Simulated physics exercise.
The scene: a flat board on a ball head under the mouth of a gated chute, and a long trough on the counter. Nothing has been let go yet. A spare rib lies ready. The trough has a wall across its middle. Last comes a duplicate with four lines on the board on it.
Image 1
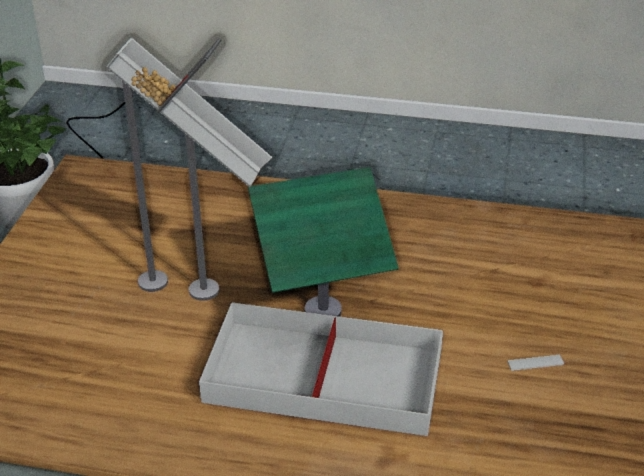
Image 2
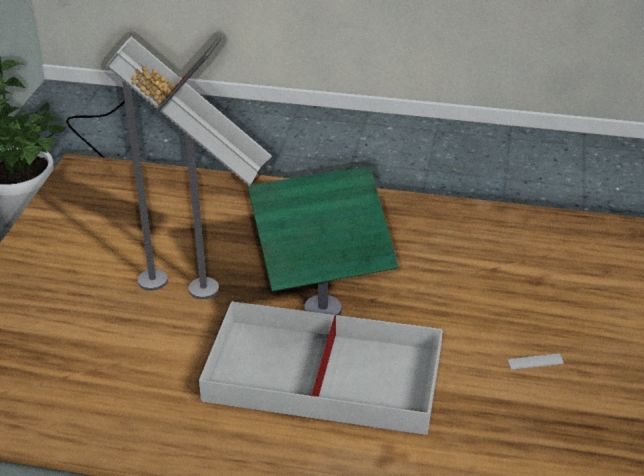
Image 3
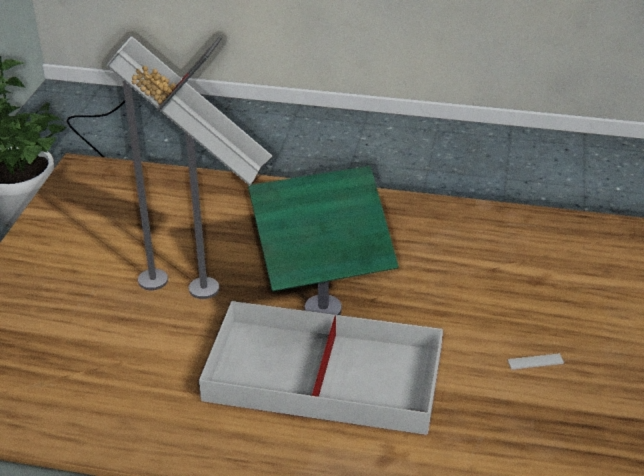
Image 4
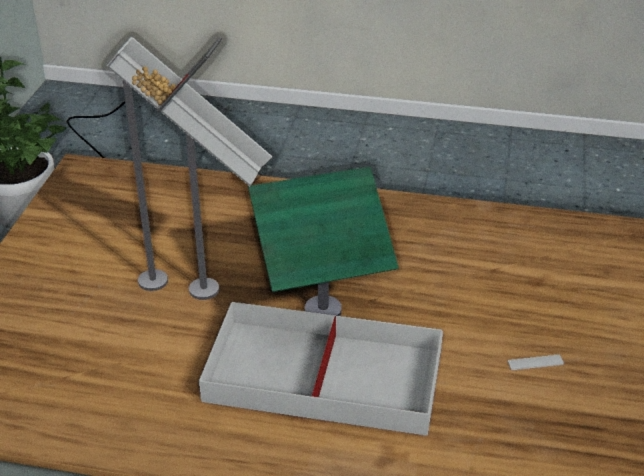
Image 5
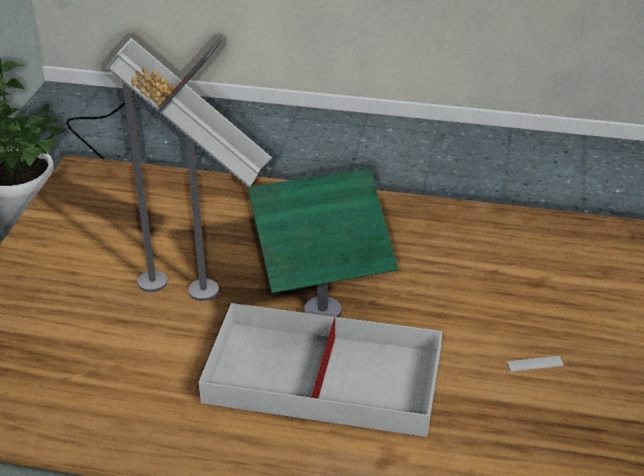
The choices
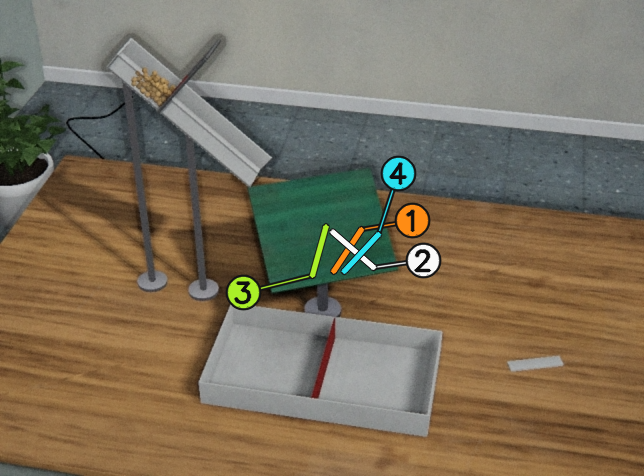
On a wooden counter, small tan pieces sat behind a closed gate in a sloping chute, above a tilted green board and a pale trough with a red divider, and nothing visibly moved.
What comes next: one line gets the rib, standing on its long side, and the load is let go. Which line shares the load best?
The answer is line 1.
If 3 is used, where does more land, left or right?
More lands on the left.
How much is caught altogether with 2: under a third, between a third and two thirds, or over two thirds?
Over two thirds.
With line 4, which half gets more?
More lands on the right.
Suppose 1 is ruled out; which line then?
3 it is.
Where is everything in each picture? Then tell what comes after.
Load behind the gate near (160, 87), dried chickpeas; lip of the chute near (255, 178), sloping fairly steeply, in the first picture.
Middle of the board near (323, 226), tilted fairly steeply; middle of its low edge near (336, 279); of its high edge near (310, 175), in the second picture.
Front corners of the trough near (200, 380) and (429, 414); front end of its middle wall near (312, 397); gate still shut near (180, 84), in the third picture.
Middle of the load near (161, 86); lip near (255, 177), in the fourth picture.
Middle of the load near (160, 88); lip near (255, 178), in the fifth picture.
On the marked copy, line 1 from (361, 229) to (333, 271); line 2 from (332, 232) to (373, 267); line 3 from (326, 226) to (312, 275); line 4 from (378, 234) to (344, 271).
For line 1, of what is caught, close to a third in the left half, close to two thirds in the right.
For line 2, of what is caught, only a few in the left half, all but a few in the right.
For line 3, of what is caught, the bulk in the left half, close to a quarter in the right.
For line 4, of what is caught, only a few in the left half, all but a few in the right.
